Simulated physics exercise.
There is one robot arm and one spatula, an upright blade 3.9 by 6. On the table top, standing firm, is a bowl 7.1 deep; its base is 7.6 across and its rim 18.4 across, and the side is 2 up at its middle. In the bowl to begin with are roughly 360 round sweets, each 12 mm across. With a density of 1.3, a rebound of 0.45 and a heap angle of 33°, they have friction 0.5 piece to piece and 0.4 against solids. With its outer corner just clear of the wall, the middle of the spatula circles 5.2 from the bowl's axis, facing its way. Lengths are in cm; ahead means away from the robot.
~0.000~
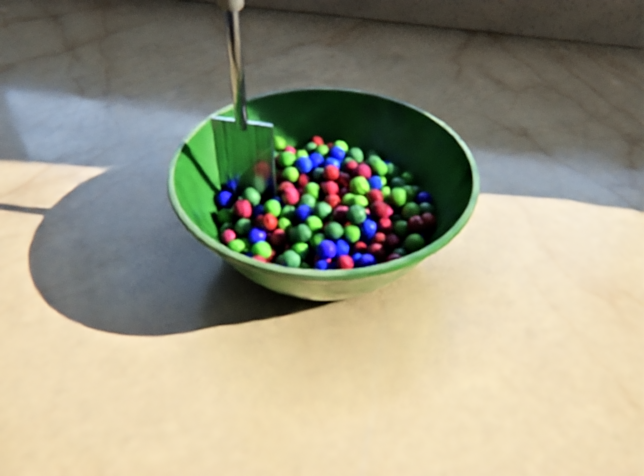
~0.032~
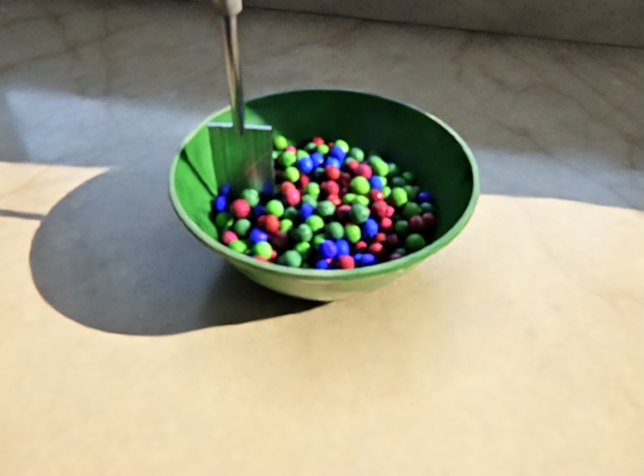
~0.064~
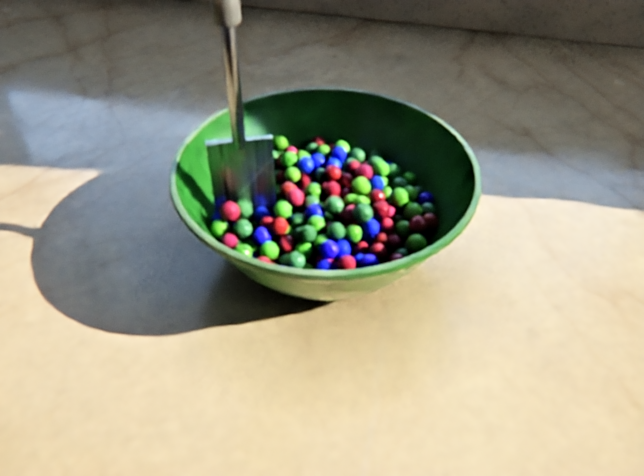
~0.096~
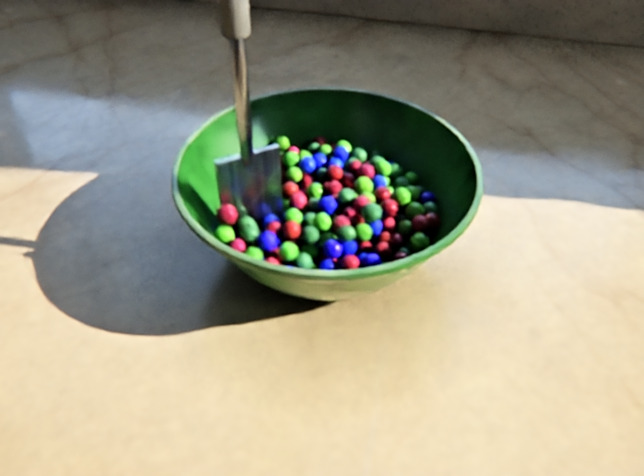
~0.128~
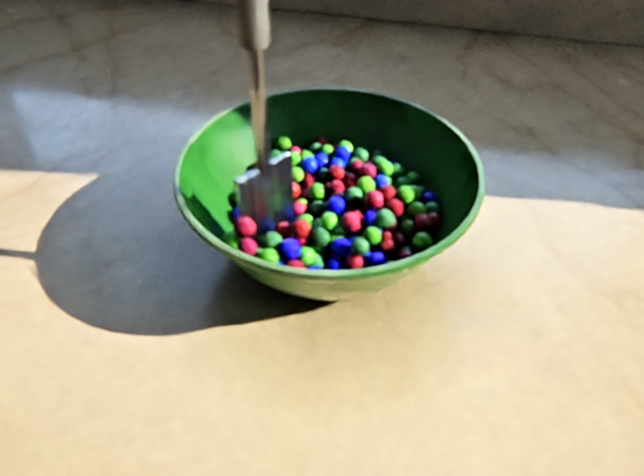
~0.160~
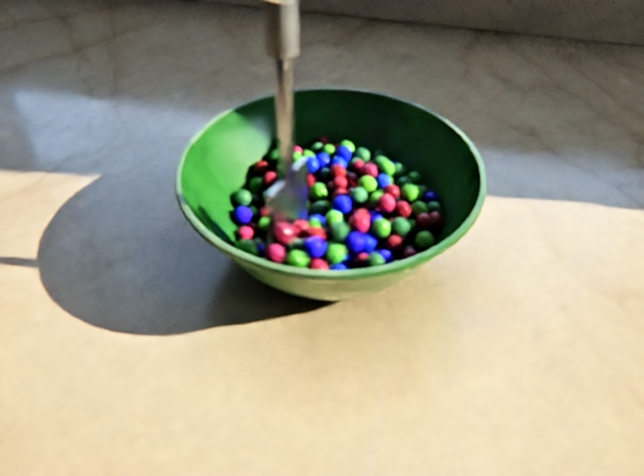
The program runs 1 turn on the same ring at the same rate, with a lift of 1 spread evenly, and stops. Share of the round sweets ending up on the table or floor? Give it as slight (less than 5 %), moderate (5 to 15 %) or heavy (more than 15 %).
It is moderate.
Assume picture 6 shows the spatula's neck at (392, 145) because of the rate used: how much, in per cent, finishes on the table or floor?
It works out to roughly 20 percent.
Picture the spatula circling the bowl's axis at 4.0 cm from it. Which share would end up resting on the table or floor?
That would make it around 10 percent.
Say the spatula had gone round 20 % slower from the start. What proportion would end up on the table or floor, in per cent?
Near 5 in a hundred, it would be.
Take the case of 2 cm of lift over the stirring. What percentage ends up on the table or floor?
Roughly 5 per cent.
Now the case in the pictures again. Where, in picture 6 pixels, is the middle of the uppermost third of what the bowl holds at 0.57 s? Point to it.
I'd say about (289, 159).
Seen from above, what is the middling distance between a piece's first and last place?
Distance: Close to 2 cm.
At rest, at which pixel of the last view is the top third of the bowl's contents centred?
The centre sits around (286, 209) in the last picture.
After 0.36 s, 185° round, highest piece 10 above the table; 352 in the bowl, 1 on the table or floor, 5 in flight or on the tool.
After 0.57 s, 294° round, highest piece 9 above the table; 340 in the bowl, 13 on the table or floor, 5 in flight or on the tool.
After 0.87 s, 0° round, highest piece 8 above the table; 329 in the bowl, 29 on the table or floor.
After 1.57 s, 0° round, highest piece 7 above the table; 329 in the bowl, 29 on the table or floor.
In the end, 329 in the bowl, 29 on the table or floor. That is 8 % on the table or floor.
